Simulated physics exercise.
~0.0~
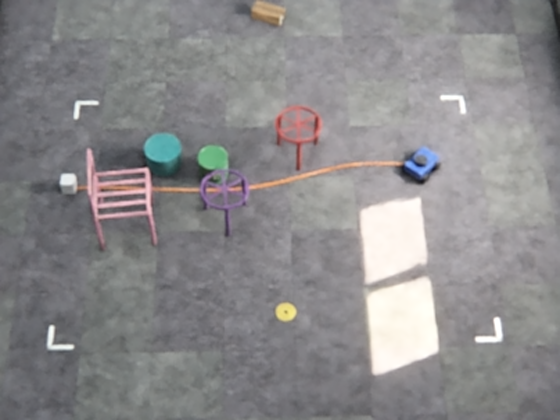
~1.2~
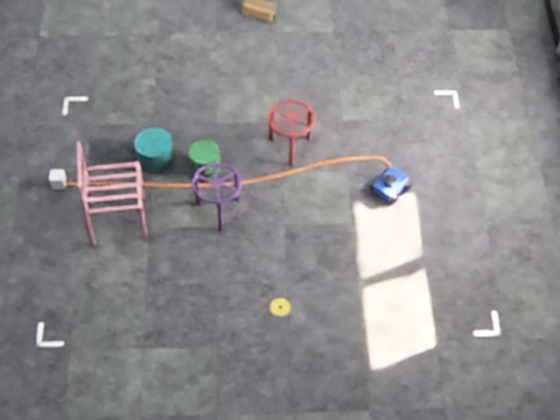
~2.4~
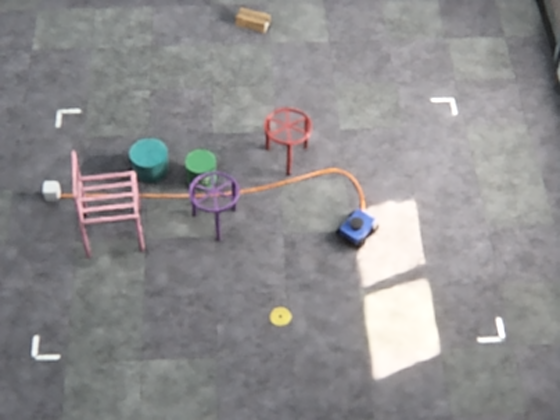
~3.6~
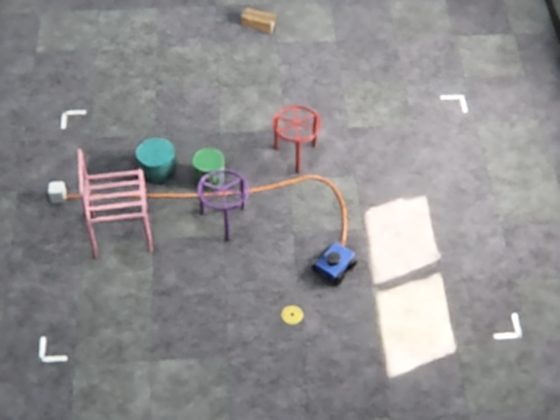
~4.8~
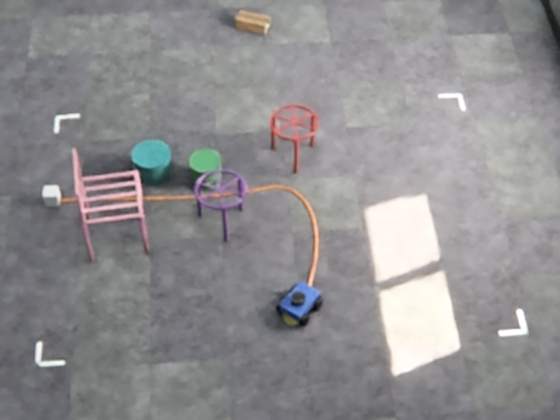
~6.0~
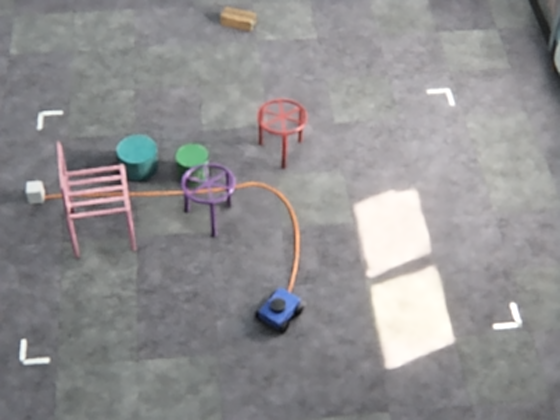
Pink chair, stools and bins standing on grey floor as a blue cart trails an orange lead down-left, covering a yellow disc.
